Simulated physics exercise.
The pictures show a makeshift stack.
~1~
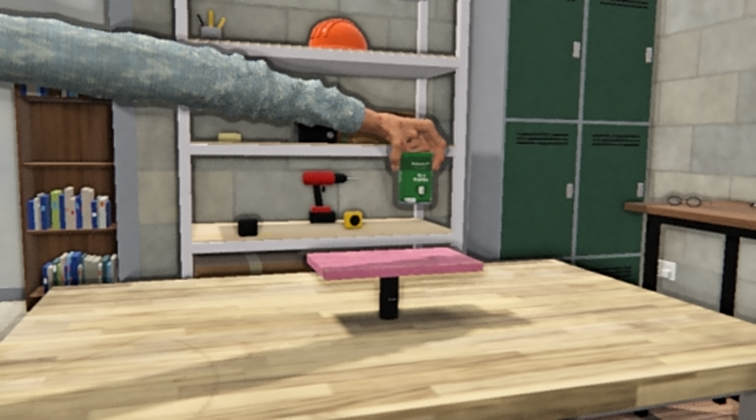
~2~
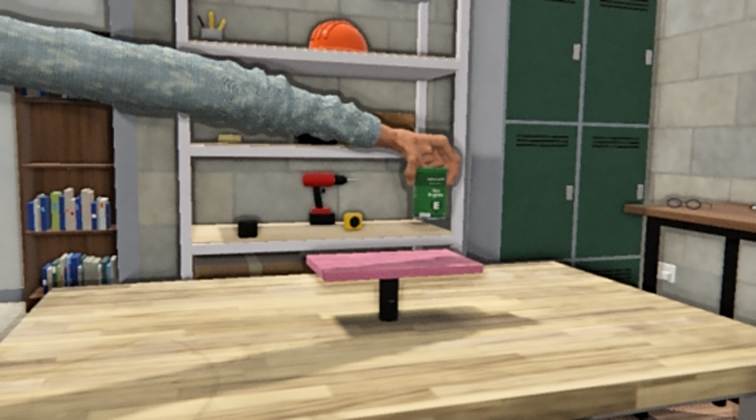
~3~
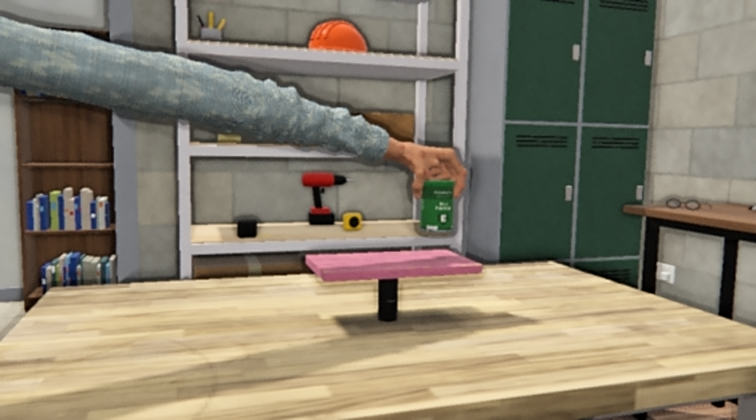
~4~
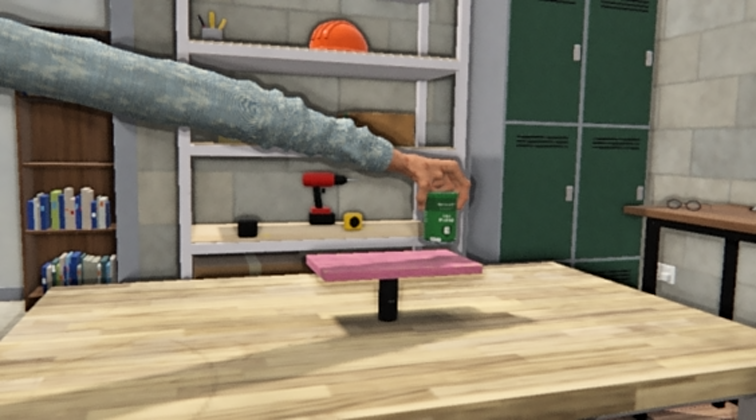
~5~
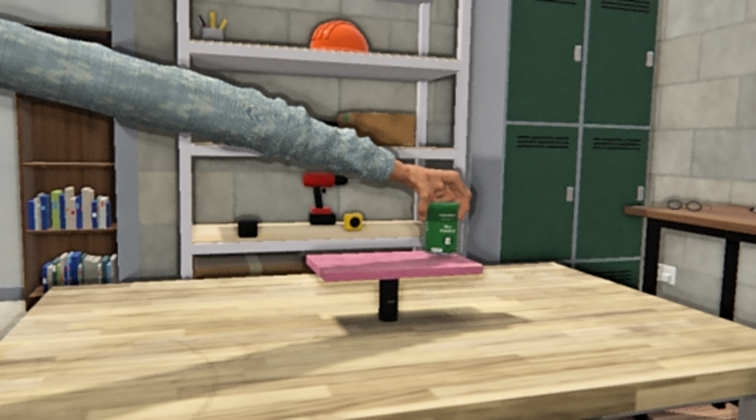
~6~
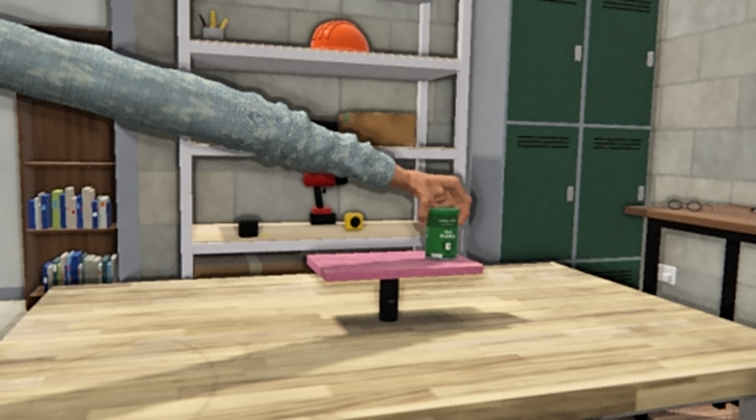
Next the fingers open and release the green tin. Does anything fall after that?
Here the stack loses its balance.
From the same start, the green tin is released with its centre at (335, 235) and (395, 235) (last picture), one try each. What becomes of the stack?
In the first case it gives way; in the second case it holds.
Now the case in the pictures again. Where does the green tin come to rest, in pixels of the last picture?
Near (505, 293).
Then, 0.40 s later than the last frame, green tin now fallen; pink board tilted by 45°.
Then, 0.60 s later than the last frame, pink board now fallen; black shaker on its side.
When it is over, fallen, pink board, green tin and black shaker. End places, in pixels of the last picture, green tin near (505, 293). The stack comes apart.
